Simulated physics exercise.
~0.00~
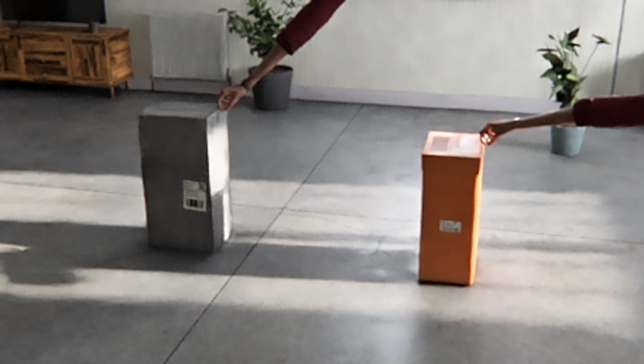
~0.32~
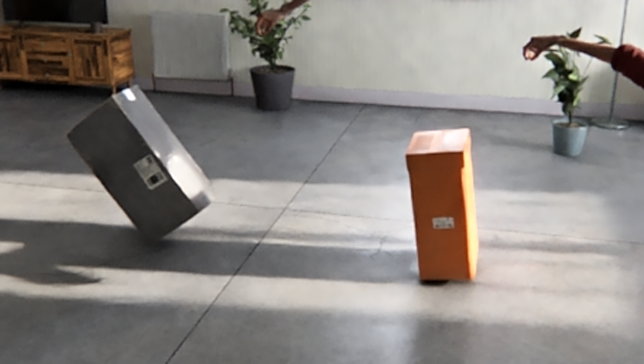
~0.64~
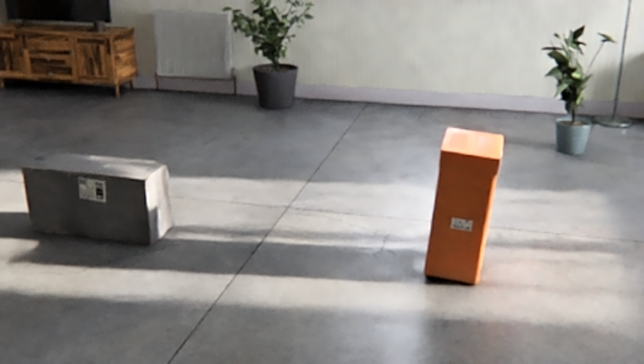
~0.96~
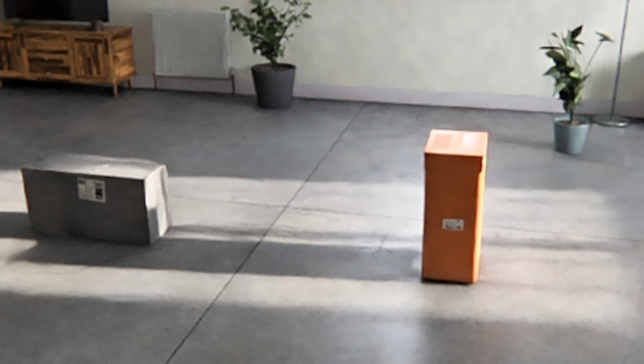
Two arms in dark red sleeves reach in from above and from the right, each with a hand on the top of a tall box standing on a grey floor, seen from slightly above by a gently swaying camera. The grey parcel stands on the left and the orange tote on the right, with potted plants and a wooden cabinet behind. The hands let go and draw back as the parcel tips steeply left and the tote leans slightly left. The parcel falls onto its side, while the tote rocks back to the right. Finally the parcel lies still and the tote stands upright.
